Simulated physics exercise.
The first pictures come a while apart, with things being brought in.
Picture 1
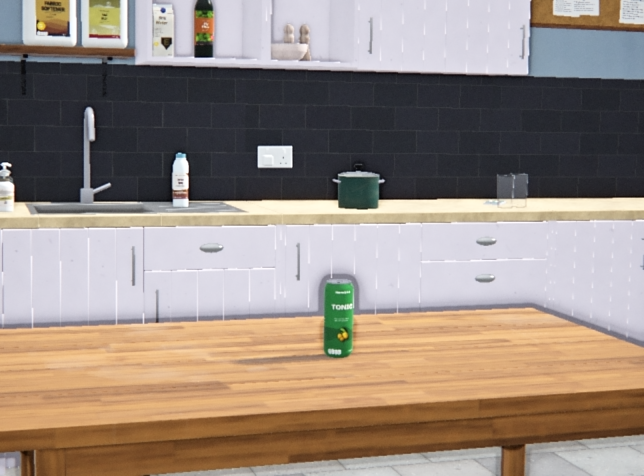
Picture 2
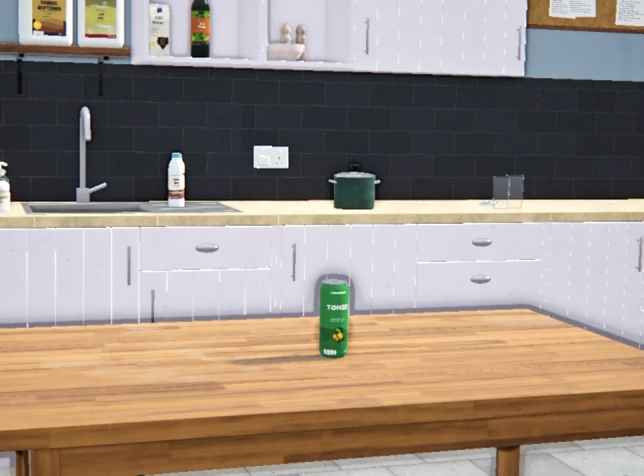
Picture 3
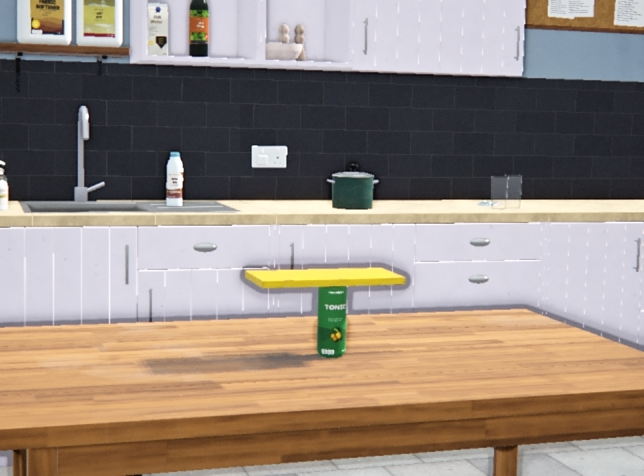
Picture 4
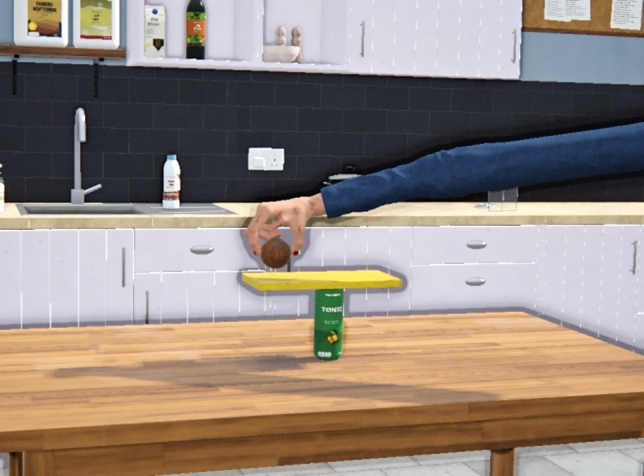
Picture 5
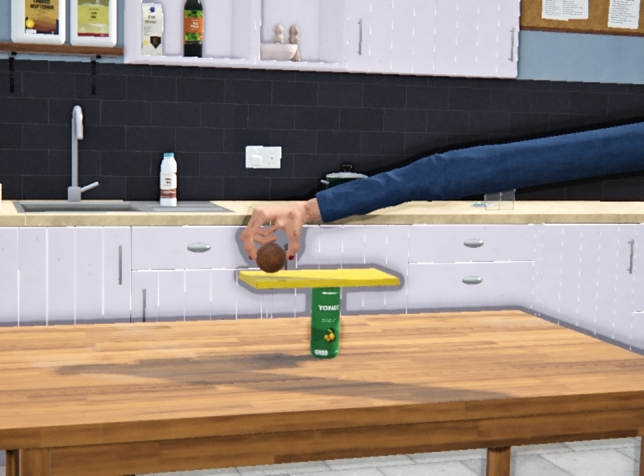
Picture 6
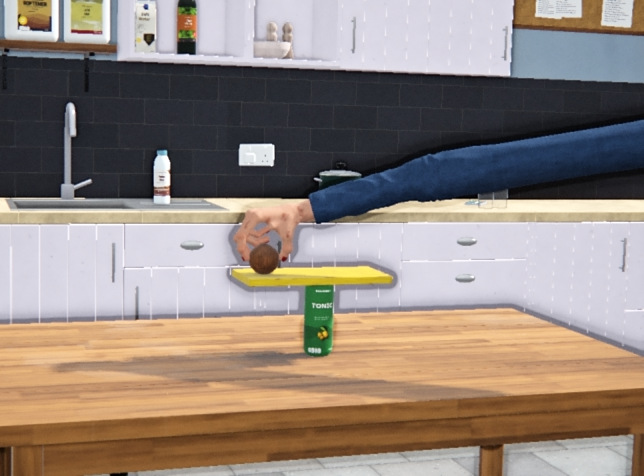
A yellow board appears atop a green can, and a hand lowers a brown ball onto its left end.
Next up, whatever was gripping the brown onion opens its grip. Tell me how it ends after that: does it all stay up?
No.
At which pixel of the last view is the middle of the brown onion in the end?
I'd point to roughly (236, 345).
Then, 0.50 s past the last view, brown onion now fallen; yellow board rocked 61° from its first pose.
Then, 0.70 s past the last view, yellow board now fallen; green can rocked 8° from its first pose.
Then, 0.90 s past the last view, green can now fallen.
Finally, fallen, brown onion, green can and yellow board. Final places as the last picture's camera would see them, brown onion near (236, 346). The stack gives way.
